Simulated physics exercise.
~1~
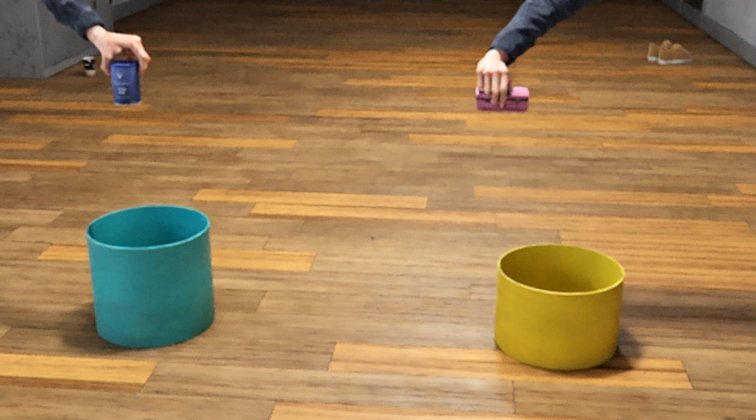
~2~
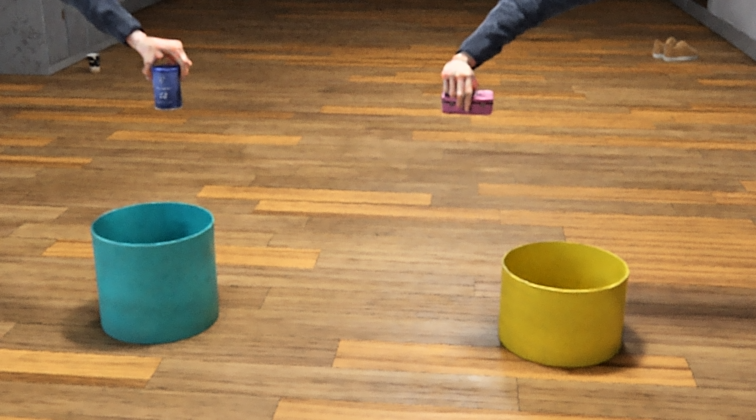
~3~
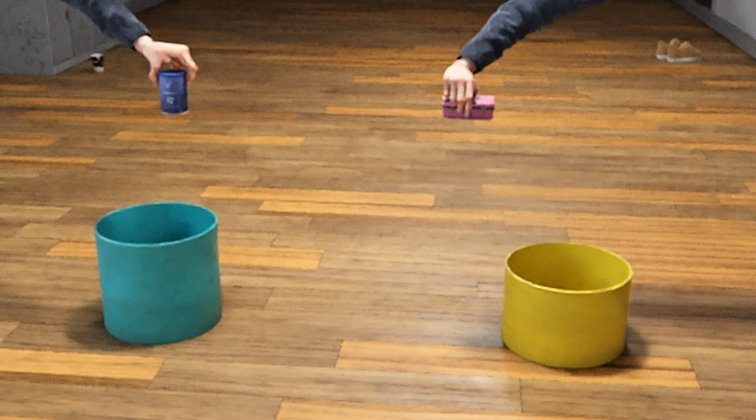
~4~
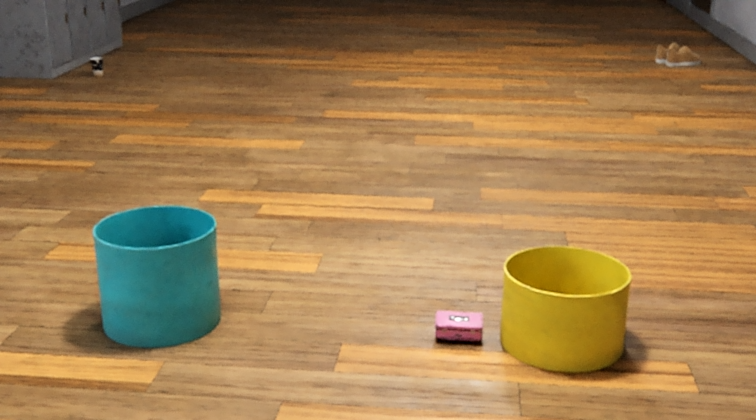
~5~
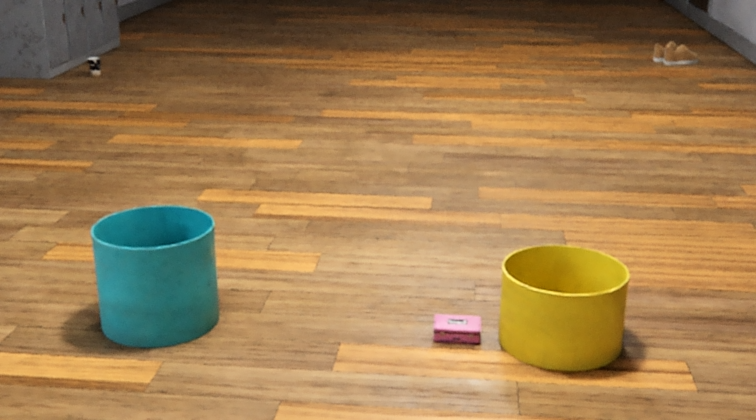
Two hands releasing a blue tin and a pink case above teal and yellow bins, the case landing on the floor outside.
